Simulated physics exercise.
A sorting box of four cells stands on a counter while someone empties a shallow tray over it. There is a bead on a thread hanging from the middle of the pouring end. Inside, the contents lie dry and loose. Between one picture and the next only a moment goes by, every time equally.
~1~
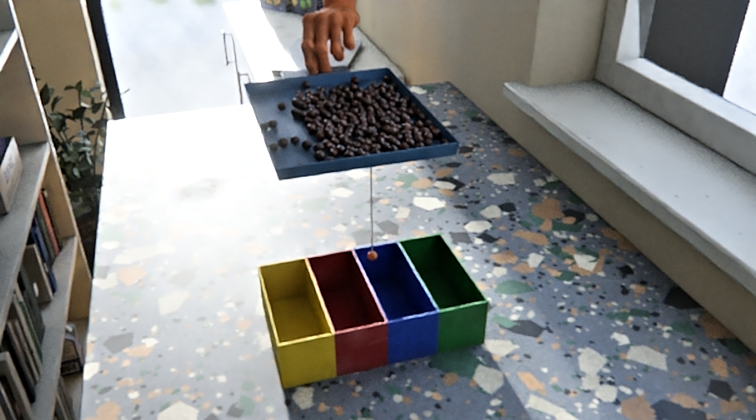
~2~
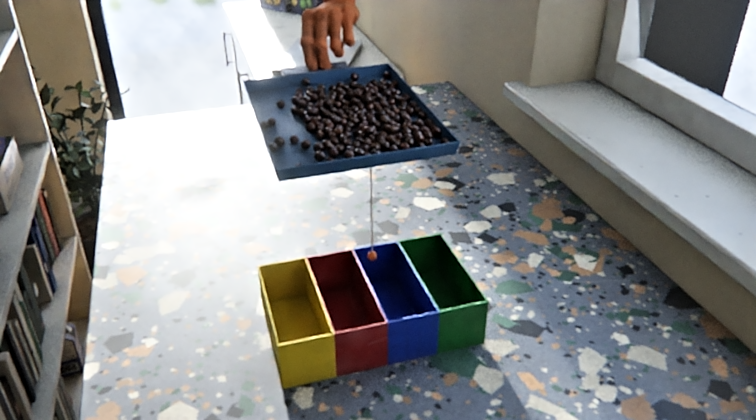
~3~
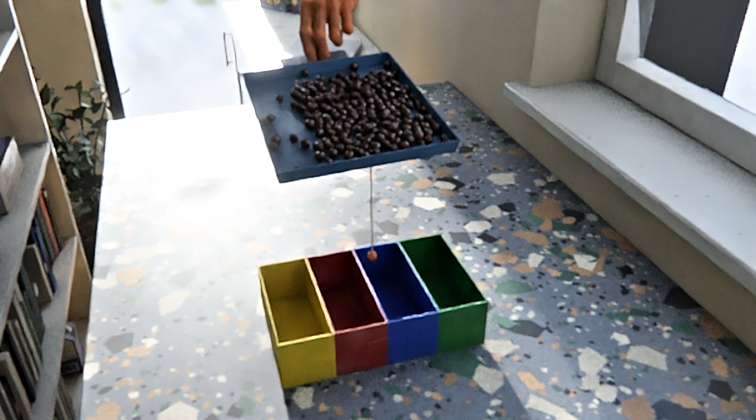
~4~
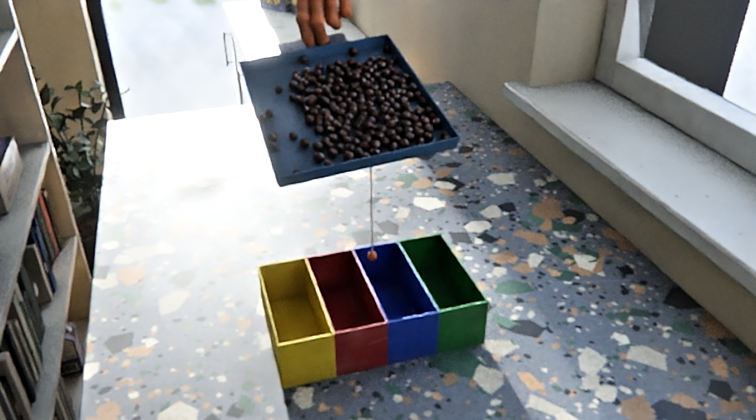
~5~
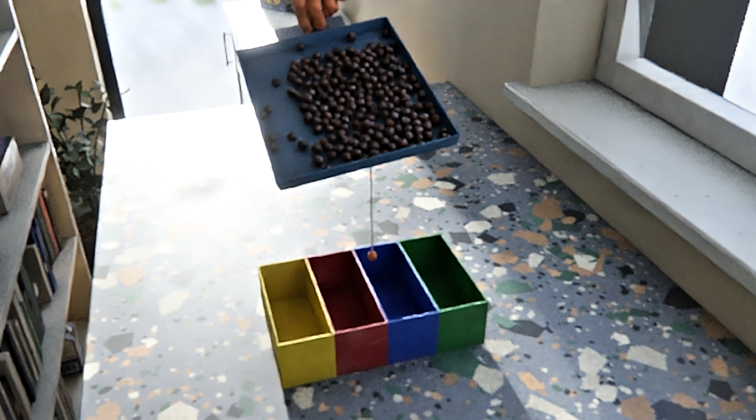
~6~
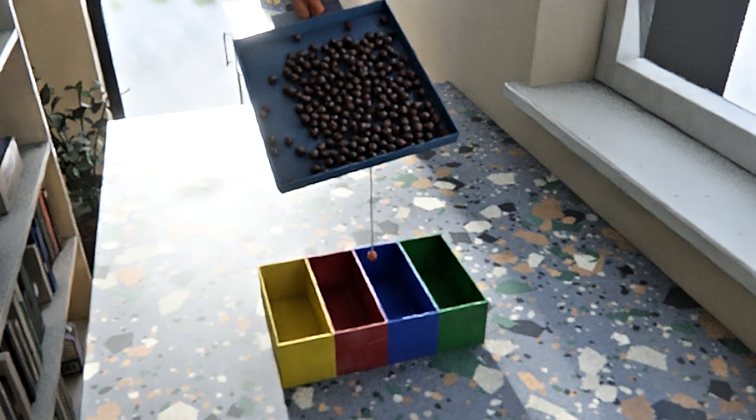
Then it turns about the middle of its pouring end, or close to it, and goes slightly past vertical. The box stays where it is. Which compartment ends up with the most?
The yellow one.
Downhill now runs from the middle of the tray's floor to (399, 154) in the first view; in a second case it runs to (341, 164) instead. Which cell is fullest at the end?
In order, it comes out as the green one and yellow.
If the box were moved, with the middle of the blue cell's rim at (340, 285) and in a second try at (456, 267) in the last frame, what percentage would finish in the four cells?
In order, about 100 and 10 in a hundred.
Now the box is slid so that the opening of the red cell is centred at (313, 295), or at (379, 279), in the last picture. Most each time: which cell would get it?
You'd see the red one win the first time and yellow win the second.
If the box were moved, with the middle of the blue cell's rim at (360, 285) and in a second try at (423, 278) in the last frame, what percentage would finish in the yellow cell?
Respectively 30 % and 40 %.
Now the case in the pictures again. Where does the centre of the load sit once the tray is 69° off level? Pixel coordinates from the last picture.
In the last view the centre sits at roughly (312, 165).
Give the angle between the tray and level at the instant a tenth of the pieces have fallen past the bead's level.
Around 70°, give or take.
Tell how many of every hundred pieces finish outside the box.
Share outside: Near 10 %.
Just after the last frame, tray tipped steeply; the larger part on the tray; about a tenth in the yellow cell; just a few in the red cell; roughly a quarter falling or outside the box.
A moment on, tray tipped past a quarter turn; just a few on the tray; roughly two thirds in the yellow cell; roughly a quarter in the red cell; about a tenth falling or outside the box.
Further on, tray tipped past a quarter turn; roughly two thirds in the yellow cell; roughly a quarter in the red cell; about a tenth falling or outside the box.
When it is over, tray tipped past a quarter turn; roughly two thirds in the yellow cell; roughly a quarter in the red cell; not one in the blue cell; not one in the green cell; about a tenth outside the box.
